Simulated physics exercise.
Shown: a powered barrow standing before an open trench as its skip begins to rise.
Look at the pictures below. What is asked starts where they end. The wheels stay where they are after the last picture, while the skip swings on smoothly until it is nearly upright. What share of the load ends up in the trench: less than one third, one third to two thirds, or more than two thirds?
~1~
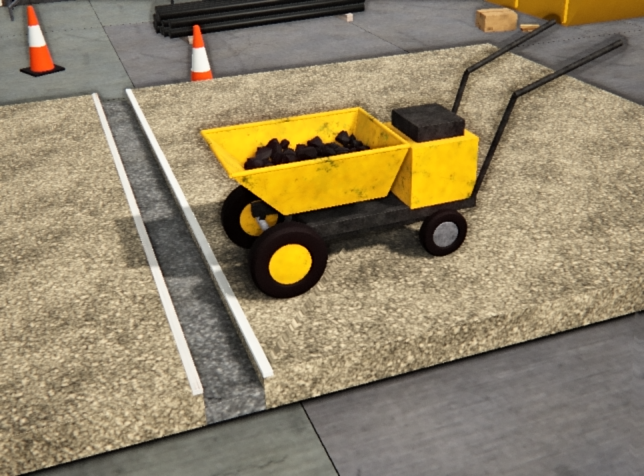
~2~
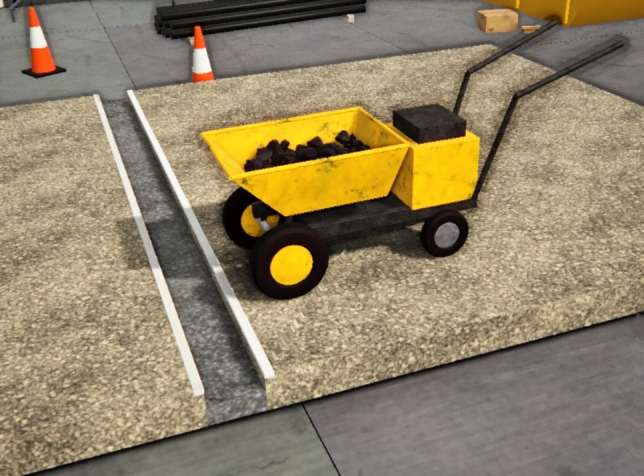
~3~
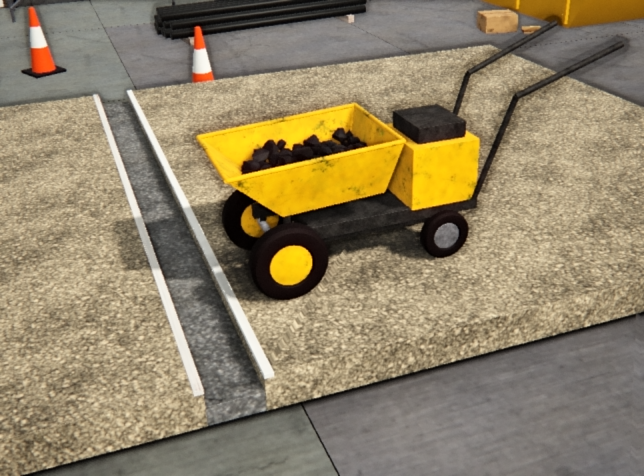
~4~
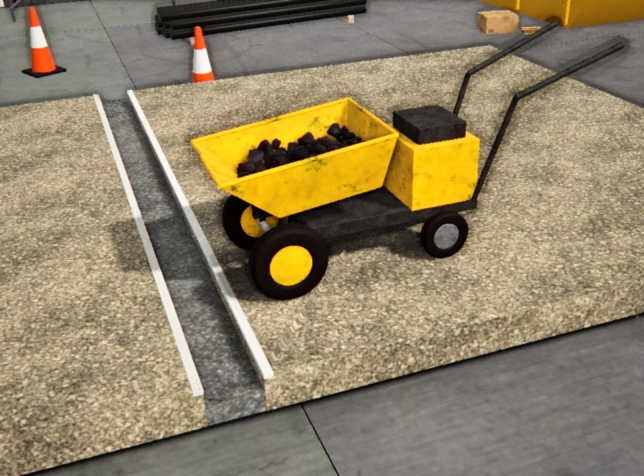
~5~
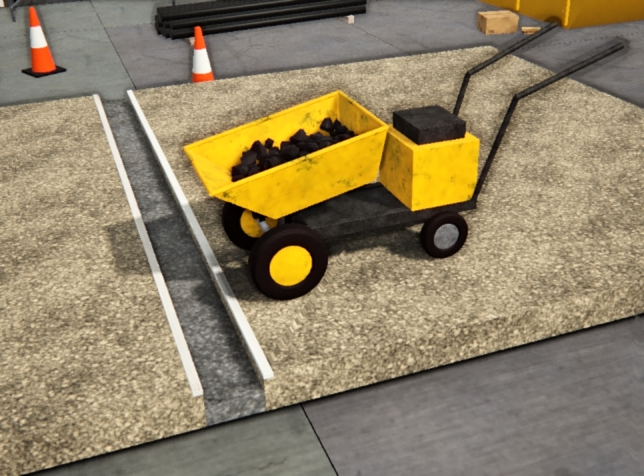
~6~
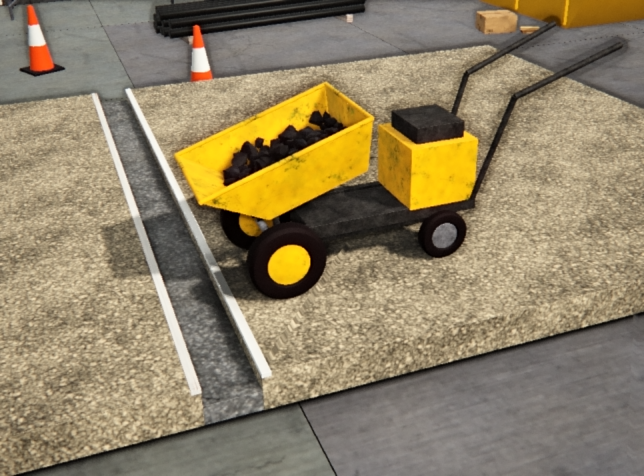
Fraction in: Below one third.
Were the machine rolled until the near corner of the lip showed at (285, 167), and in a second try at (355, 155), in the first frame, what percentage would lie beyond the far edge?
Try 1: 10 %. Try 2: 0 %.
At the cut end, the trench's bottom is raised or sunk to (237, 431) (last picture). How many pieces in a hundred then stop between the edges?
It lands somewhere near 0 percent.
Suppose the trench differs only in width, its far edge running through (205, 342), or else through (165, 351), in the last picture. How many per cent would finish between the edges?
Estimated share: Try 1 approx. 0 in a hundred, try 2 approx. 20 in a hundred.
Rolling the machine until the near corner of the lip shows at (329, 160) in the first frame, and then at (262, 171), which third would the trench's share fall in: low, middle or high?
Try one, the middle third; try two, in the middle band.
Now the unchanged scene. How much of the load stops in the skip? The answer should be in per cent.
All told, it is near 20 percent.
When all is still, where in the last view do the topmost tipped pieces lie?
In the last picture, the peak is close to (138, 286).
Shortly afterwards, skip tipped steeply; the whole lot in the skip.
Next, skip tipped right over; the bulk in the skip; near a quarter beyond it.
Some moments later, skip tipped right over; near a quarter in the skip; the bulk beyond it.
In the end, skip tipped right over; near a quarter in the skip; only a few in or heaped over the trench; the bulk beyond it.
